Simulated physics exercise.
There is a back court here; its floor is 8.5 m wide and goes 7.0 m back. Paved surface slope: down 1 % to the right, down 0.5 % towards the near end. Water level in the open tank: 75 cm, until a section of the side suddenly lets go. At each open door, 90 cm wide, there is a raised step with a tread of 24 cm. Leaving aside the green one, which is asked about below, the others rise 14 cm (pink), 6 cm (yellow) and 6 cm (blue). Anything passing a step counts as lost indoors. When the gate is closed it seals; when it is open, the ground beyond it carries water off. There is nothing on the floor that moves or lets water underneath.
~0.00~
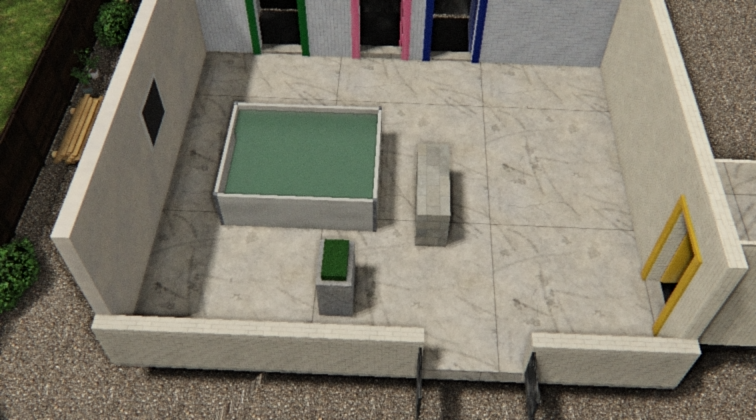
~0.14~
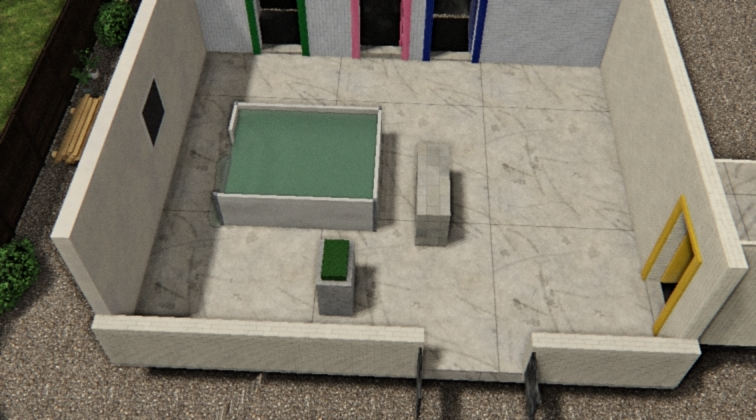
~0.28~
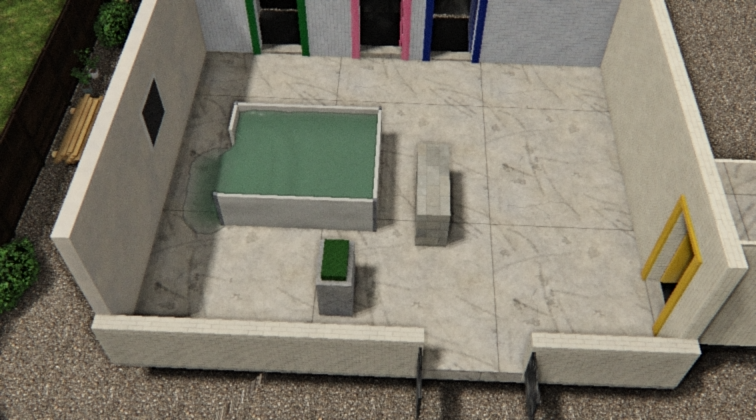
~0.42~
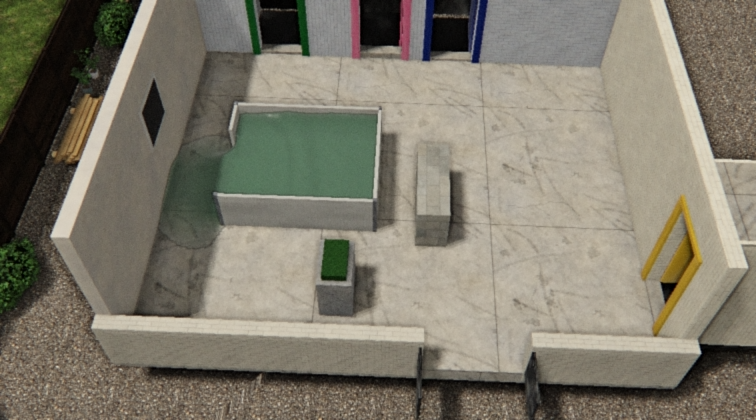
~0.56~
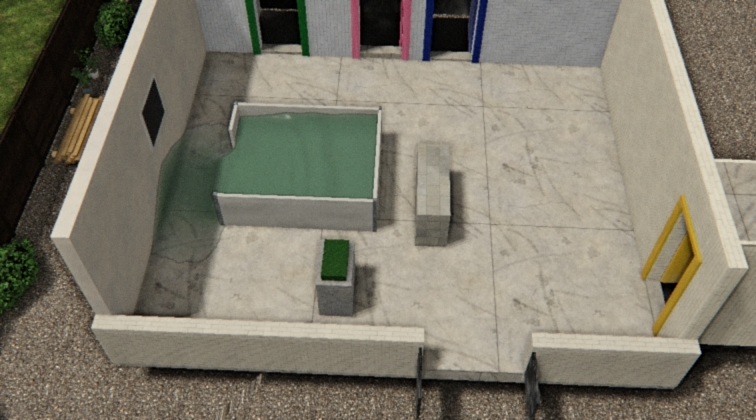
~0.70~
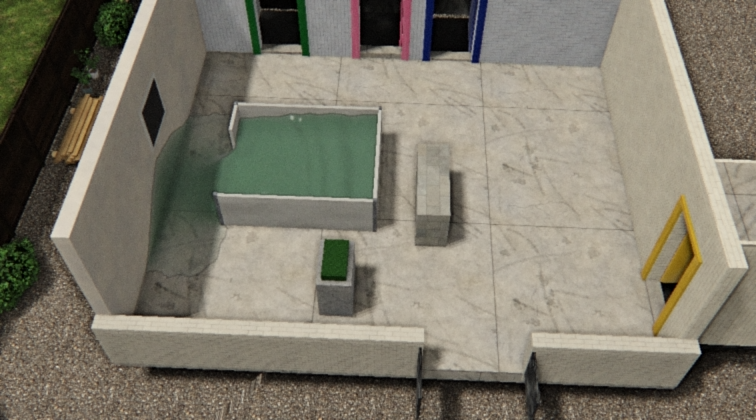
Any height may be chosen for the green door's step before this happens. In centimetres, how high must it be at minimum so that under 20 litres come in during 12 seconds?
At least 17 cm or so.
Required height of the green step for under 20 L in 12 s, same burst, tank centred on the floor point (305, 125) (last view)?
Then it needs to be around 15 cm high.
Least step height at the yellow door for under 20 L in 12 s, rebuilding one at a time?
I'd raise yellow to close to 12.0 cm.
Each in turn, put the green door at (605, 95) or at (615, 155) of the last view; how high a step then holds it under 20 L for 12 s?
Around 9.0 and 8.5 cm respectively.
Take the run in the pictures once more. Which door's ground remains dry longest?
The yellow door.
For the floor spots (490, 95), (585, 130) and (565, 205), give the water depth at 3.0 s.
Close to 0, 0 and 0 cm deep.
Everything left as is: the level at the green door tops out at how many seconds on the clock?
Around 3.0 s.
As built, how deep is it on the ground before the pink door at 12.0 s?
Some 3.0 cm.
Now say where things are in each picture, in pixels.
The first picture shows the open tank at (302, 153) is whole and still, 75 cm deep; the green door at (277, 16) is dry.
In the second picture, the front is at (220, 166), 0.3 m from the gap at (230, 182); 0.3 m2 of floor is wet, 75 cm left at the back.
In the third picture, water pours out at (230, 183) and has run 0.8 m, to (193, 172); about 12 cm deep outside, 75 cm at the back.
In the fourth picture, the front is at (180, 150), 1.2 m from the gap at (230, 183); 2.5 m2 of floor is wet, 75 cm left at the back.
In the fifth picture, water pours out at (230, 183) and has run 1.3 m, to (185, 132); about 12 cm deep outside, 75 cm at the back.
In the sixth picture, the front is at (189, 117), 1.6 m from the gap at (230, 183); 3.3 m2 of floor is wet, 74 cm left at the back; the green door at (277, 16), 3.8 m from the gap, is still 2.4 m from the nearest water.
After 1.4 s water covers 10 % of the floor, deepest (56 cm) near (178, 192); it has not reached the green door.
After 3.0 s water covers 30 % of the floor, deepest (44 cm) near (127, 340); 20 cm at the green door, 37 litres in over its 7 cm step.
After 12.0 s water covers 100 % of the floor, deepest (18 cm) near (661, 365); 5 cm at the green door, 157 litres in over its 7 cm step.
At the green door as built, the water arrived by 2.0 s and peaked near 20 cm at 3.0 s.
Run again over the same 12 s with other heights there, 32 litres in over 15.5 cm, 5 litres over 20.5 cm. The limit of 20 litres is kept from about 17 cm up.
